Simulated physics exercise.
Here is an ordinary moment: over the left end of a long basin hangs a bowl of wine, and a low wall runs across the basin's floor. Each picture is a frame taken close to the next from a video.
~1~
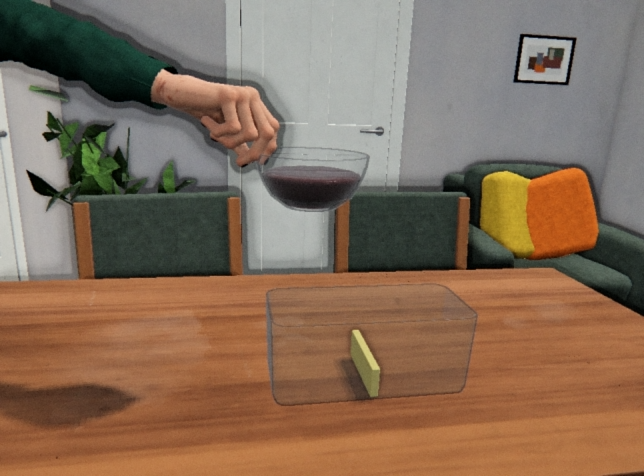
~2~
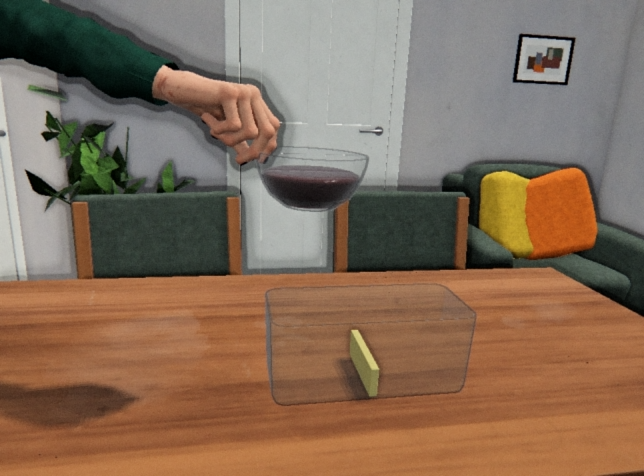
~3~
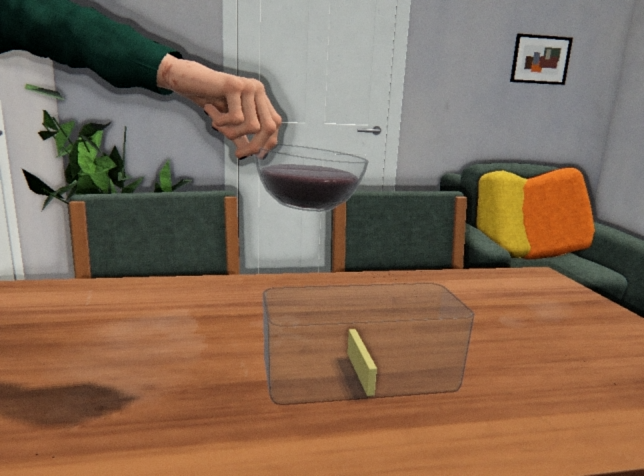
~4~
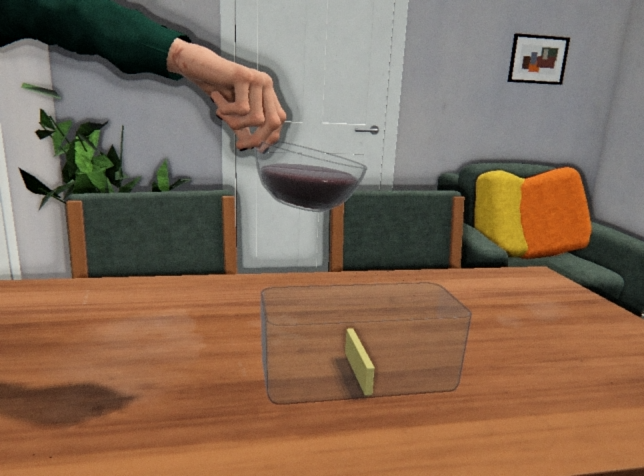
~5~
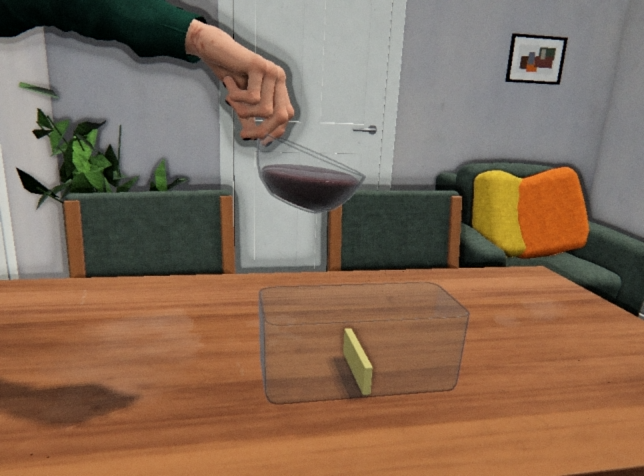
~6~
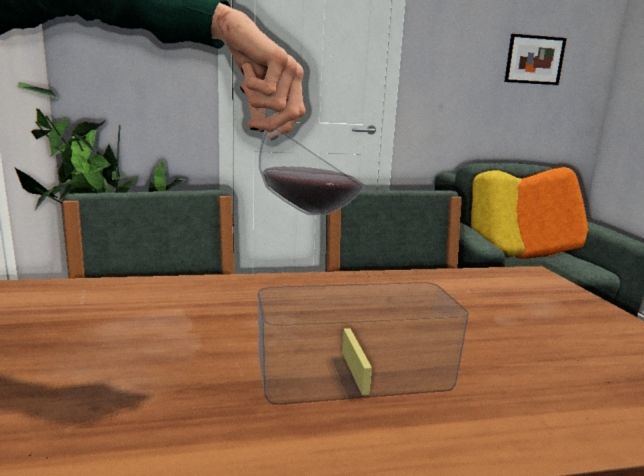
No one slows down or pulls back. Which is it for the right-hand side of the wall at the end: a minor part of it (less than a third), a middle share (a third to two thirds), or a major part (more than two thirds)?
My call is that the right side exceeds two thirds.
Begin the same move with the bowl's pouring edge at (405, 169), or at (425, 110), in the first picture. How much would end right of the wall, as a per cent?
90 and 70 in a hundred.
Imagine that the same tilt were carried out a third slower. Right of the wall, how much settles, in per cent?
About 90 per cent.
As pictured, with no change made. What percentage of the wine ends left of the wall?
Roughly 20 per cent.
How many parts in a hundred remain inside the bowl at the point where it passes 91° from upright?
My estimate is close to 20 percent remaining.
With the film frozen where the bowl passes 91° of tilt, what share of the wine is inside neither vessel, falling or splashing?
Roughly 55 percent.
A moment on, the bowl is tipped on its side and 18 per cent is still to pour, 0 is left of the wall and 27 right of it.
Next, the bowl is tipped right over and 0 per cent is still to pour, 14 is left of the wall and 79 right of it.
Then the bowl is tipped right over and 0 per cent is still to pour, 20 is left of the wall and 78 right of it.
Later the bowl is tipped right over and 0 per cent is still to pour, 20 is left of the wall and 78 right of it.
Finally, 20 per cent lies left of the wall, 78 right of it and 1 outside.
